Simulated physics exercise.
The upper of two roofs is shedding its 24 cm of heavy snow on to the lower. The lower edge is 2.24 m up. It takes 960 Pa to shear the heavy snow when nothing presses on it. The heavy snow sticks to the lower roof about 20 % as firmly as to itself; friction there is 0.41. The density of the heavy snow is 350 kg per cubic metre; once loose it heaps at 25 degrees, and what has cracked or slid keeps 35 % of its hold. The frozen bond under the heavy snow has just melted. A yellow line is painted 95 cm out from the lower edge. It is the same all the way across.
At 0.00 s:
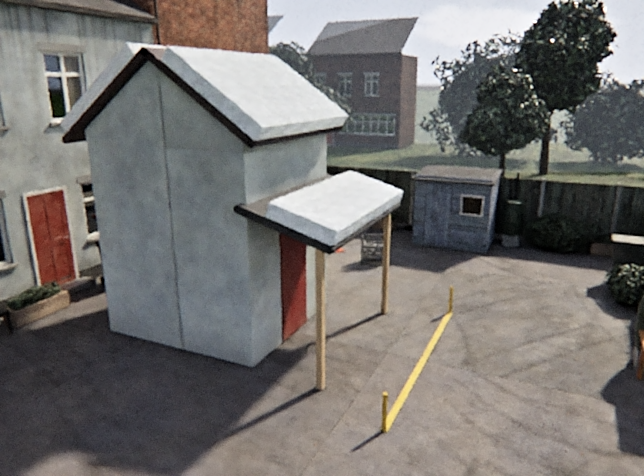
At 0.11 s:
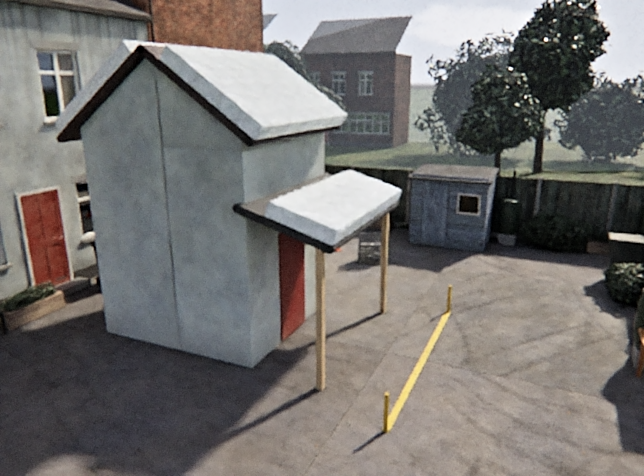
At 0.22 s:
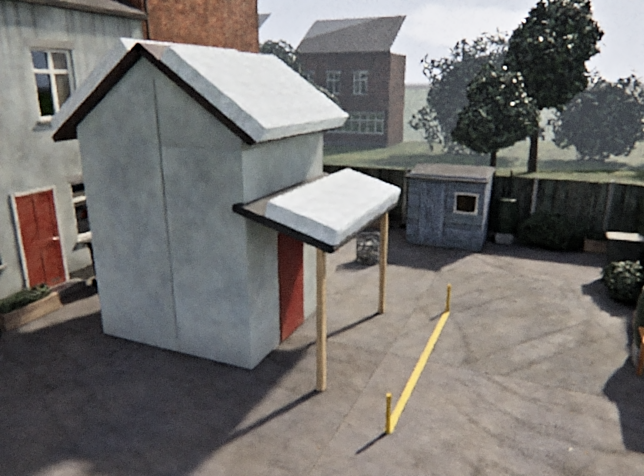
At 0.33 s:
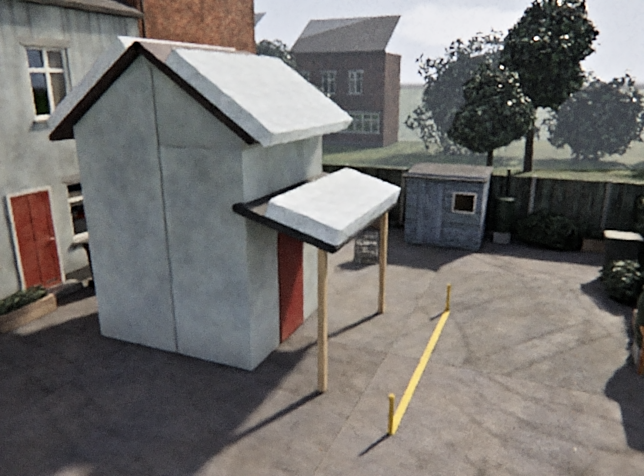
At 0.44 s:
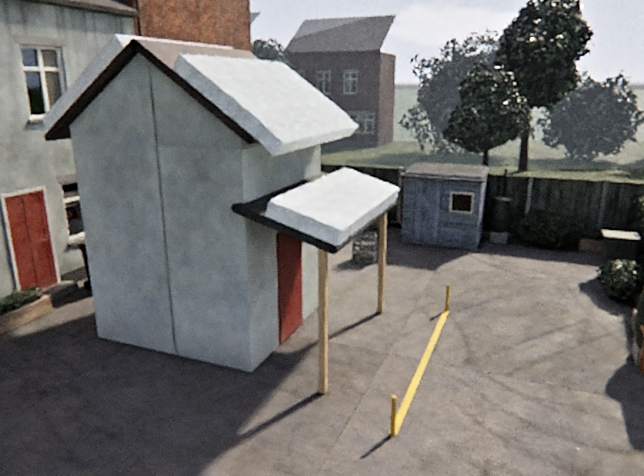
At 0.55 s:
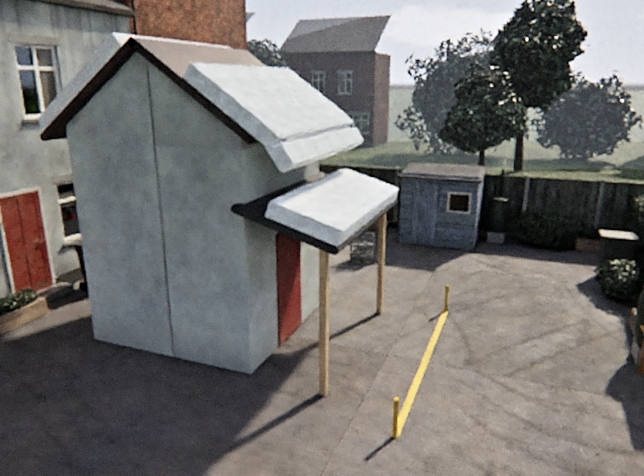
In a paved yard, a thick snow slab slides down a small building's roof and cracks.
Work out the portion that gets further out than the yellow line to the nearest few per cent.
About 55 %.
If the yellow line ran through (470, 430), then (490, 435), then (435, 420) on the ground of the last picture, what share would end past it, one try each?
In that order: 30 %, 25 %, 40 %.
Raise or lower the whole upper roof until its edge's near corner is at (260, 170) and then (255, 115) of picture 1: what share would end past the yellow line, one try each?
In turn about 35 %, 50 %.
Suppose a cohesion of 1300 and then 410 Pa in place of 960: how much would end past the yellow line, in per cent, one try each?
In turn about 50 %, 60 %.
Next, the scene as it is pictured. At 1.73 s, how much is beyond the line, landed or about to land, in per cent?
Near 50 %.
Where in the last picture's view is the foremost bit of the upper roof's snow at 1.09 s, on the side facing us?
At about (368, 239).
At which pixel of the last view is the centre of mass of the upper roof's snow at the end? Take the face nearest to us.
Near (456, 409).
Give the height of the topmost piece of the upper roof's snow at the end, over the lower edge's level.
Roughly 0.5 m.
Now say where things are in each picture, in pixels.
The first frame shows leading edge of the heavy snow at (256, 123).
The second frame shows leading edge of the heavy snow at (257, 133), its middle shifted 2.1 cm, 1 % of it past the upper edge, in one piece.
The third frame shows leading edge of the heavy snow at (260, 131), its middle shifted 8.8 cm, 5 % of it past the upper edge, in one piece.
The fourth frame shows leading edge of the heavy snow at (267, 136), its middle shifted 20 cm, 11 % of it past the upper edge, in one piece.
The fifth frame shows leading edge of the heavy snow at (276, 145), its middle shifted 37 cm, 20 % of it past the upper edge, in one piece.
The sixth frame shows leading edge of the heavy snow at (287, 158), its middle shifted 59 cm, 32 % of it past the upper edge, cracking.
After 1.09 s, none is below the lower edge and 0 % is past the line.
After 1.73 s, 69 % is below the lower edge and 48 % is past the line.
After 2.36 s, 74 % is below the lower edge and 55 % is past the line.
After 3.00 s, 74 % is below the lower edge and 55 % is past the line.
After 3.10 s, at the end, 74 % is below the lower edge and 55 % is past the line.
